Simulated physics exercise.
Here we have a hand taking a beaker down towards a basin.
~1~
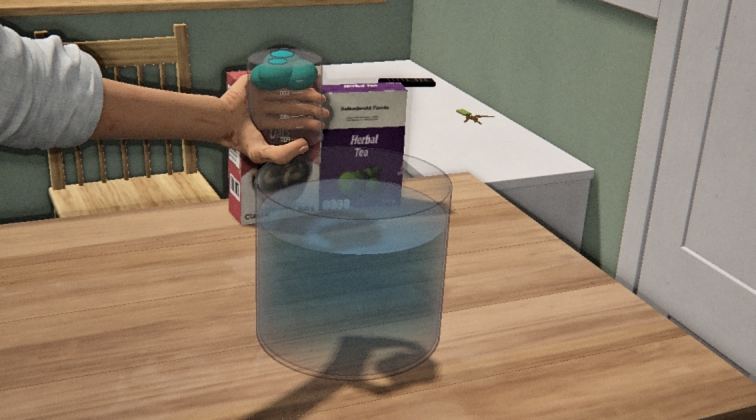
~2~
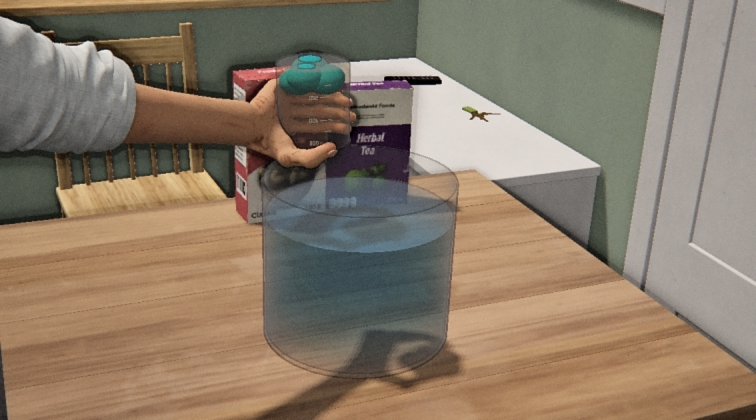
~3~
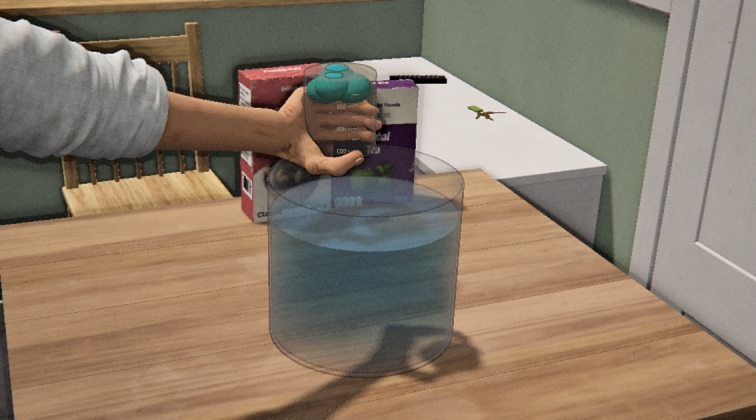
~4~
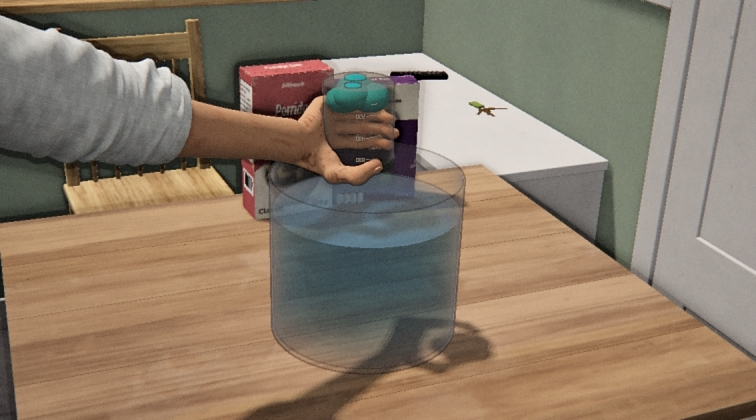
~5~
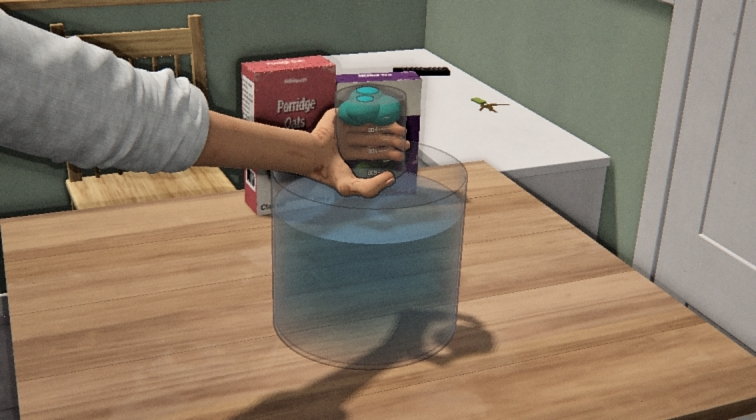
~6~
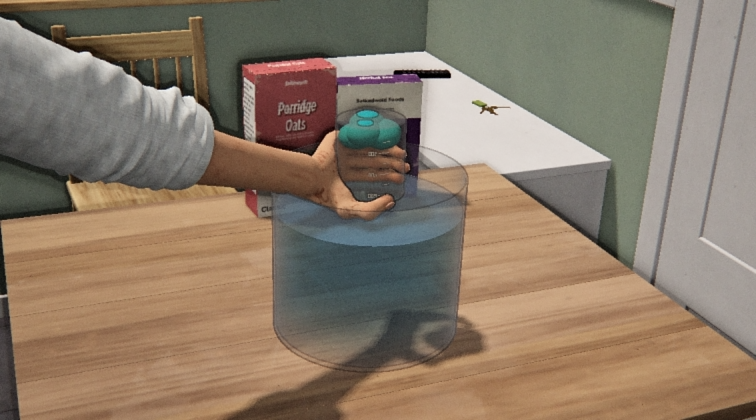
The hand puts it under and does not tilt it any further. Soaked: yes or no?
No, not soaked.
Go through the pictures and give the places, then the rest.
Beaker (285, 100) mouth down; above the basin, in the first picture.
Beaker (313, 104) mouth down; napkin (313, 75); coming down, in the second picture.
Beaker (340, 112) mouth down; lower, in the third picture.
Beaker (359, 121) mouth down; napkin (359, 94); lower still, in the fourth picture.
Beaker (371, 134) mouth down; close to the surface, in the fifth picture.
Beaker (371, 157) mouth down; napkin (371, 130); just over the surface, in the sixth picture.
Next, the beaker enters the water.
After that, air is trapped inside and holds the level down.
Finally, the beaker is under, still full of air, and the napkin is dry.
